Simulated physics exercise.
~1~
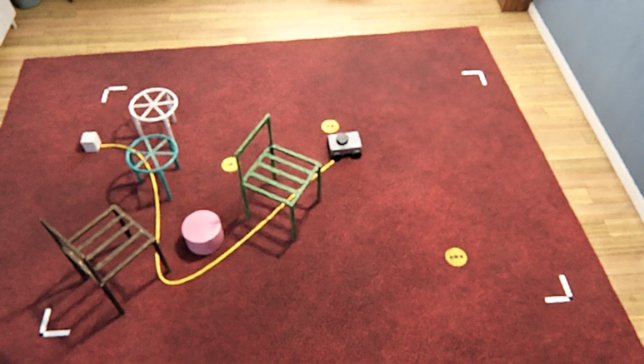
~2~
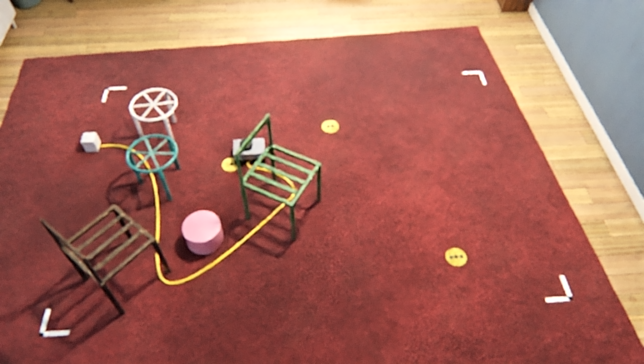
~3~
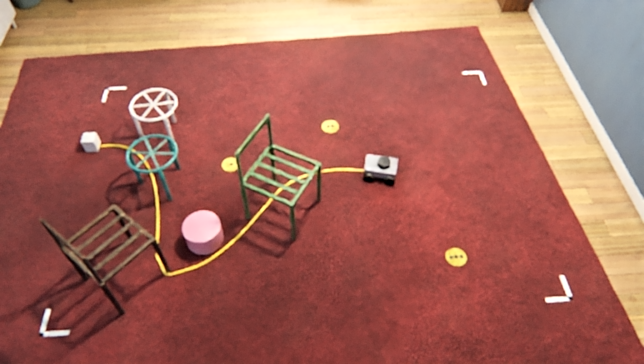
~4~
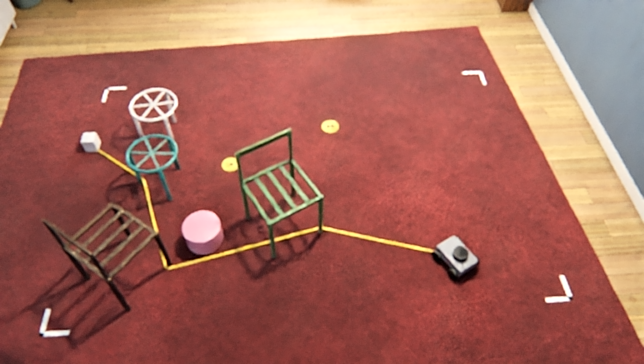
A small grey cart trailing a yellow cord rolled left behind the green chair, then back right and down to the lower right mark, pulling the cord tight and shifting the green chair and, slightly, the black one, while the stools and pink tub stayed put.
